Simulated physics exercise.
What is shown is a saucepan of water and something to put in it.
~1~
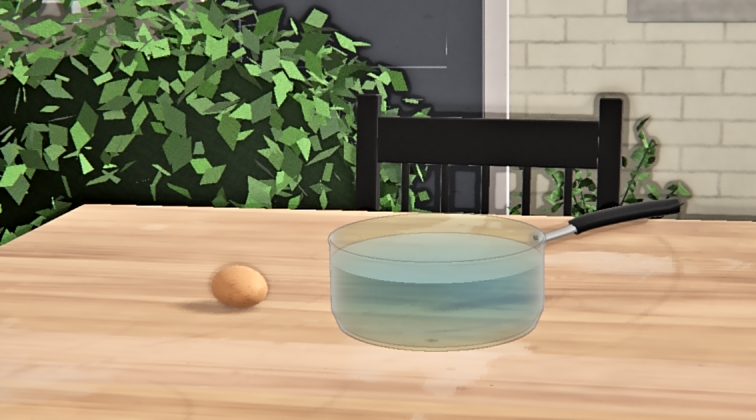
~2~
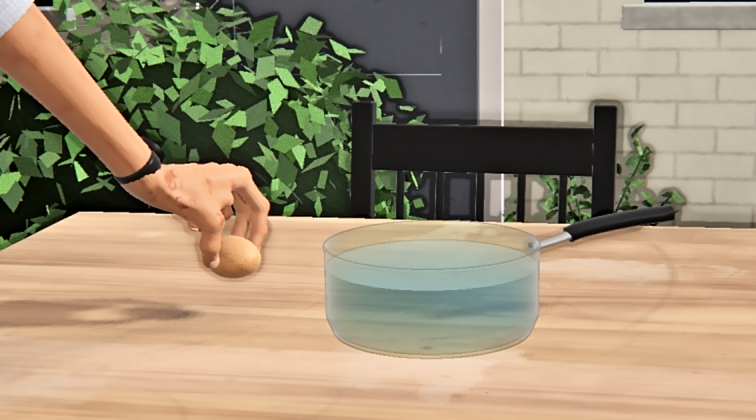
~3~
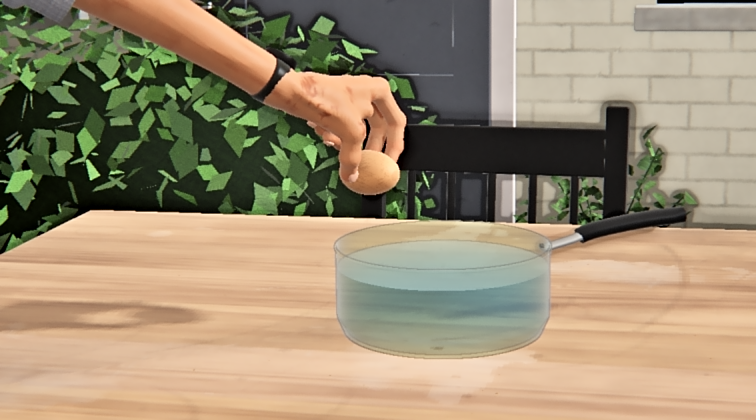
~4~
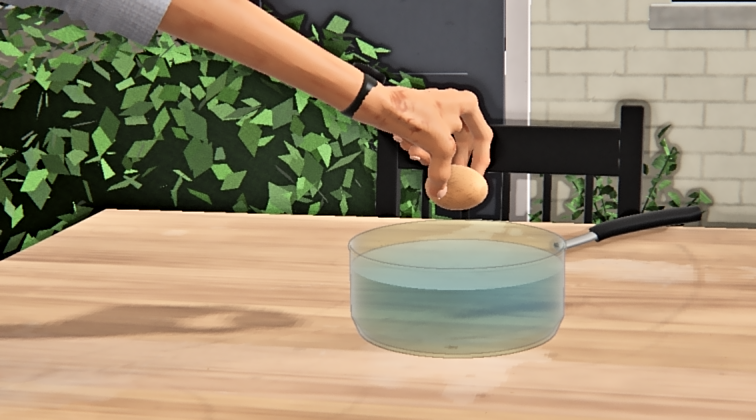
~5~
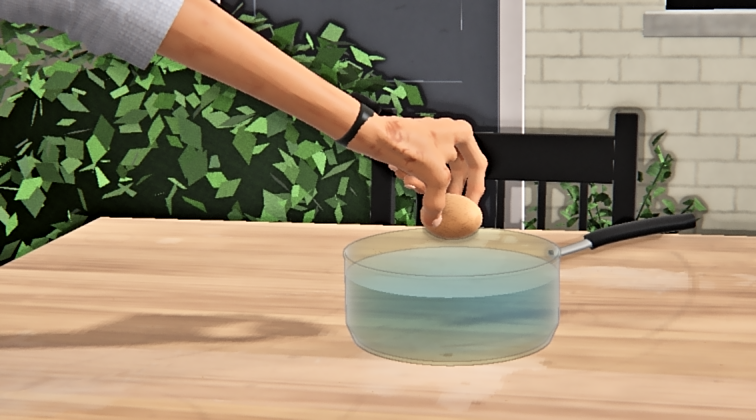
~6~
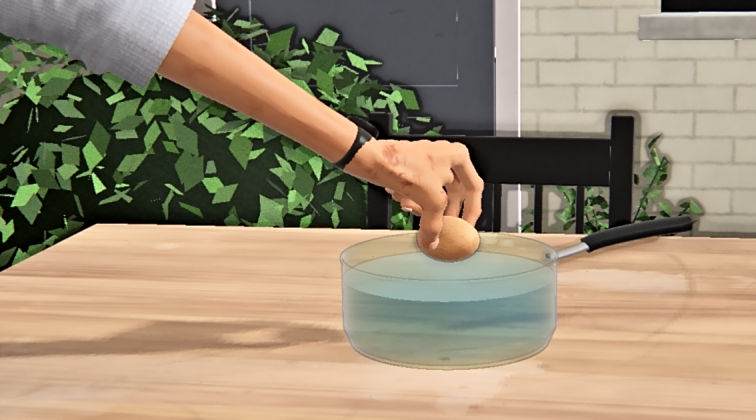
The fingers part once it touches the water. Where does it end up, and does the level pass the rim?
As I see it, water: Most likely it settles at the bottom. Saucepan: Most likely it keeps every drop.
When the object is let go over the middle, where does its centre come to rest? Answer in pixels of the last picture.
Near (449, 314).
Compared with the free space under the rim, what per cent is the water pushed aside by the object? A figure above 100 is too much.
Ratio: About 10 in a hundred.
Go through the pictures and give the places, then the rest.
In the first picture, the egg lies on the top at (239, 287); saucepan (437, 277) about three quarters full.
The second picture shows a hand picks up the egg at (233, 258); saucepan about three quarters full, surface at (432, 264).
In the third picture, the egg is carried over at (370, 173); saucepan (443, 284) about three quarters full.
In the fourth picture, the egg is above the saucepan at (456, 187); saucepan about three quarters full, surface at (457, 264).
The fifth picture shows the egg comes down at (451, 216); saucepan (452, 291) about three quarters full.
In the sixth picture, the egg is just over the surface at (448, 239); saucepan about three quarters full, surface at (449, 275).
A moment on, the egg enters the water; the saucepan is about three quarters full.
Further on, the egg goes on down; the saucepan is about three quarters full.
When it is over, the egg rests at the bottom; the saucepan is about three quarters full; none went over.
